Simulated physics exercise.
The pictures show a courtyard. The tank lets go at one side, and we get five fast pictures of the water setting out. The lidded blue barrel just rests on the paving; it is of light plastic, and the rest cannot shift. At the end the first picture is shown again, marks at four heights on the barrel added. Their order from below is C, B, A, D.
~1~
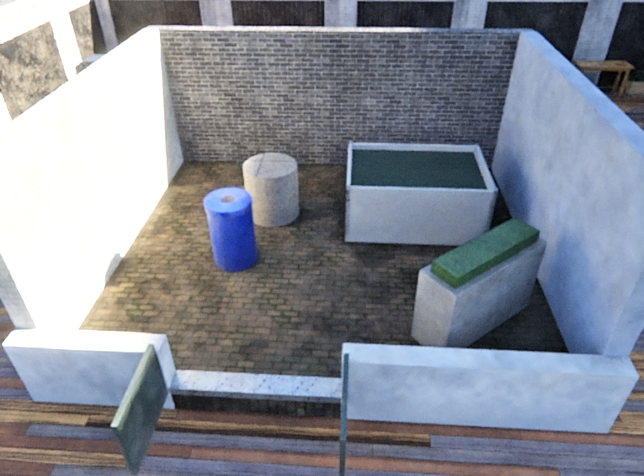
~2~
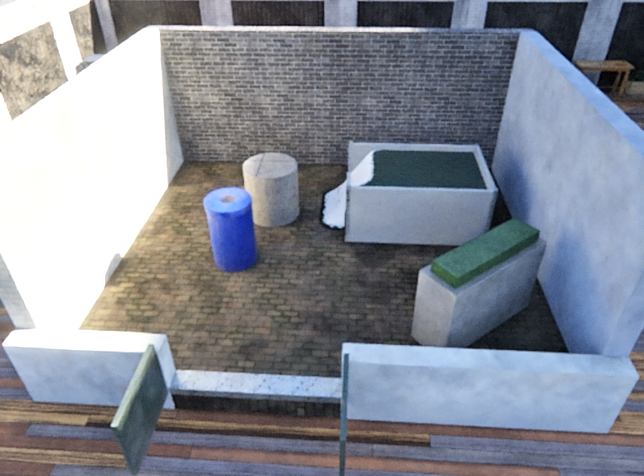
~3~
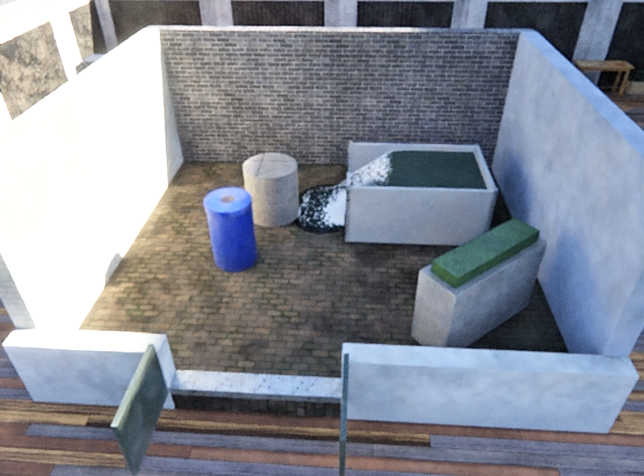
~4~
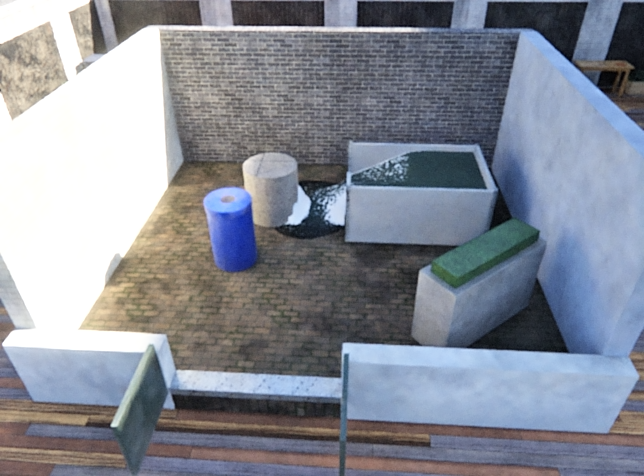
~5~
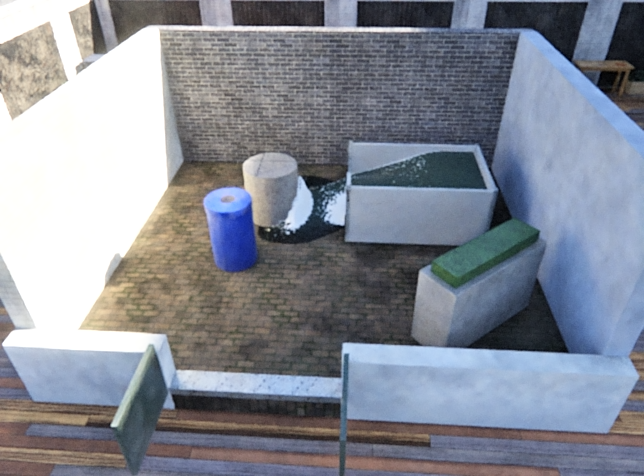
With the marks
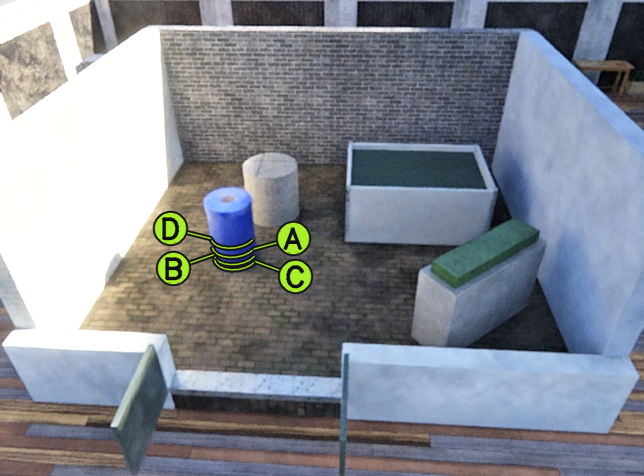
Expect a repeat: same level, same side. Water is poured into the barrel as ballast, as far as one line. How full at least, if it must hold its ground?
That is line B.
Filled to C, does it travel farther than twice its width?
Yes, clearly.
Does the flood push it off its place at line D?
No, that is safe.
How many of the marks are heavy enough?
Three of the four.
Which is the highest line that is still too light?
C it is.
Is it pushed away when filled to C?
Yes.
On the marked copy, A at (229, 257); B at (230, 264); C at (231, 269); D at (228, 248); from the bottom up C, B, A, D.
With A, it does not move.
With B, it shifts by a finger or two and stays.
With C, it is washed out through the gate.
With D, it does not move.
